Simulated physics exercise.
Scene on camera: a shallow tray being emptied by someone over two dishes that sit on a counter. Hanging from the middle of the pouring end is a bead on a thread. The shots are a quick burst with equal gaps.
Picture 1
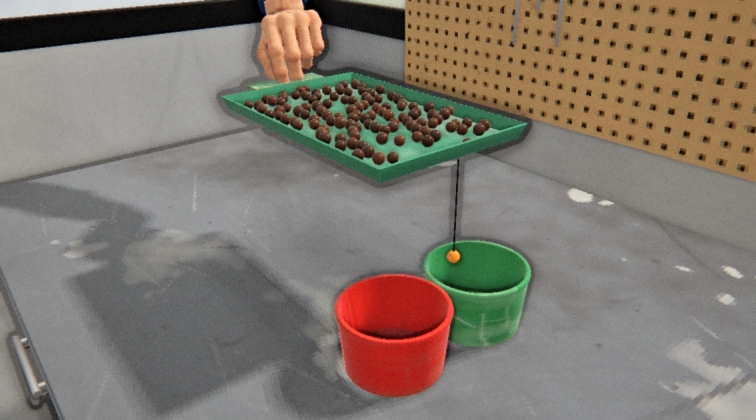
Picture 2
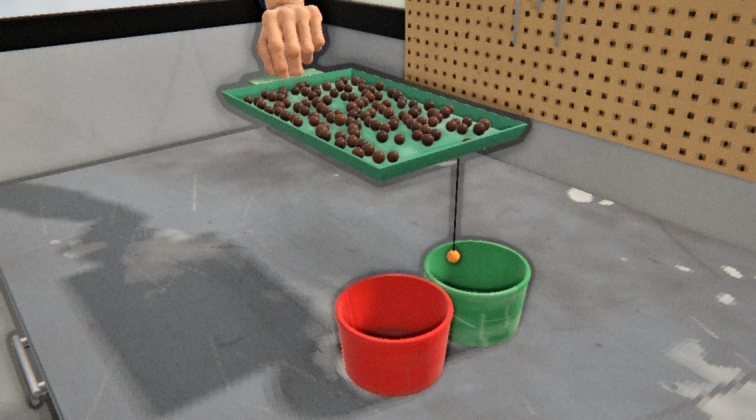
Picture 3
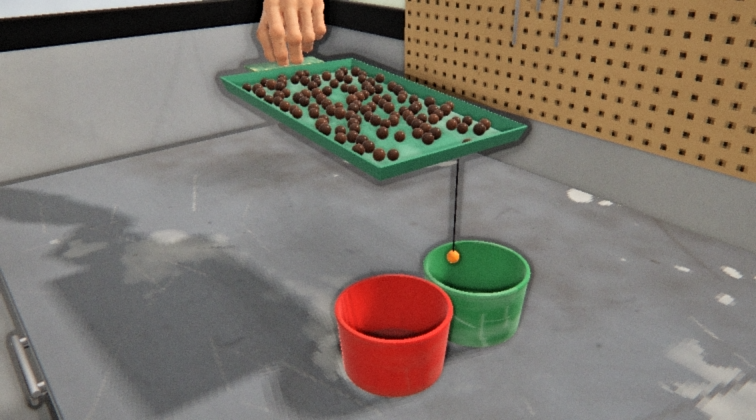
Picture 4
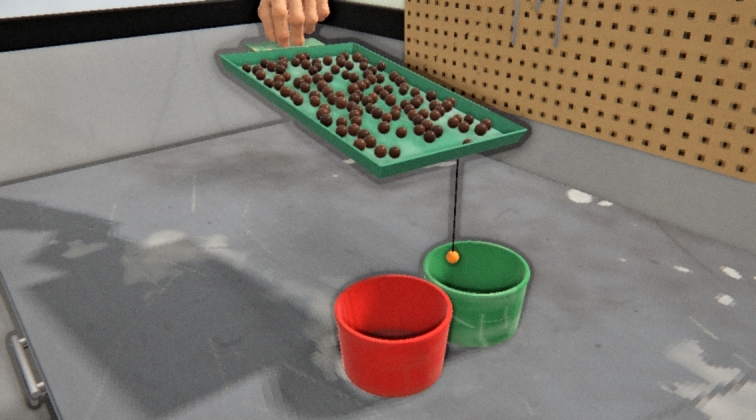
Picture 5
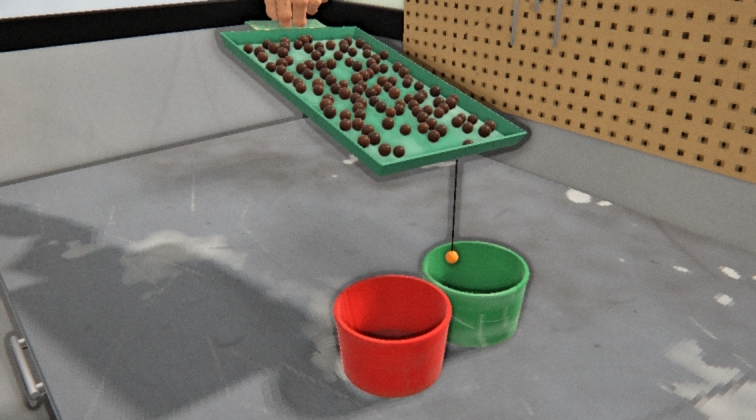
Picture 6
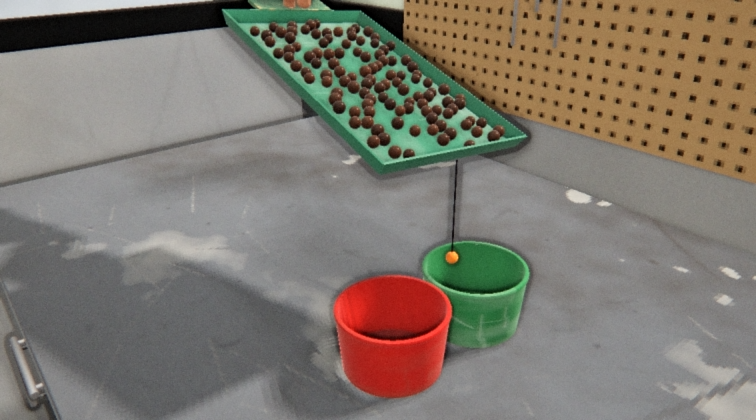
A hand grips the far end of a shallow green tray of dark brown chocolate balls, seen from slightly above over a scuffed grey counter beside a tan pegboard. Below, a red dish sits at left and a green one at right, with an orange bead hanging on a dark thread. The hand raises the tray's far end, steepening it and dipping its right corner slightly, while the balls shift and the camera stays still.
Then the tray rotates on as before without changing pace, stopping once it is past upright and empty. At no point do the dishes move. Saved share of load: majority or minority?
Minority.
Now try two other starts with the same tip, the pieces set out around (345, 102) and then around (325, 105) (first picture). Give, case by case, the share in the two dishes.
Try 1: 20 %; try 2: 20 %.
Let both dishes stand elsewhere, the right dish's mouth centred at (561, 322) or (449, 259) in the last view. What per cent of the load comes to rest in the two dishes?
Around 10 and around 0 per cent, in that order.
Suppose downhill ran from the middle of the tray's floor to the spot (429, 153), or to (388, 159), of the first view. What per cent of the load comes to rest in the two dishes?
First case: 50 %; second case: 70 %.
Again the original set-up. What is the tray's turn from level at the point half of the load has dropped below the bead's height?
70°.
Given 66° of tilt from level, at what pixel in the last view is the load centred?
Roughly at (508, 208).
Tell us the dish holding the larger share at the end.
The fuller one is the right side.
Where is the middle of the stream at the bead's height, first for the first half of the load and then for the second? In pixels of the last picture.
Close to (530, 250), then close to (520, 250).
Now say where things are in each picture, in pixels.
Corners of the pouring end (380, 166) and (520, 123), level; middle of the load (357, 115), chocolate balls; left dish (432, 357); right dish (514, 310); bead on its thread (453, 257), in the first picture.
Corners of the pouring end (380, 165) and (520, 123), level; middle of the load (357, 113), in the second picture.
Corners of the pouring end (381, 164) and (520, 125), tipped barely, lowest at the right corner; middle of the load (357, 106), in the third picture.
Corners of the pouring end (382, 162) and (520, 128), tipped a little, lowest at the right corner; middle of the load (358, 96), in the fourth picture.
Corners of the pouring end (383, 161) and (520, 131), tipped a little, lowest at the right corner; middle of the load (362, 87), in the fifth picture.
Corners of the pouring end (385, 159) and (520, 134), tipped clearly, lowest at the right corner; middle of the load (371, 80), almost all on the move; left dish (430, 358); right dish (512, 311), in the sixth picture.
Just after the last frame, tray tipped steeply; roughly a third on the tray; about a tenth in the right dish; roughly a third outside both; roughly a quarter in the air.
A moment on, tray tipped past a quarter turn; roughly a quarter in the right dish; roughly two thirds outside both.
Further on, tray tipped past a quarter turn; roughly a quarter in the right dish; roughly two thirds outside both.
When it is over, tray tipped past a quarter turn; not one in the left dish; roughly a quarter in the right dish; roughly two thirds outside both.
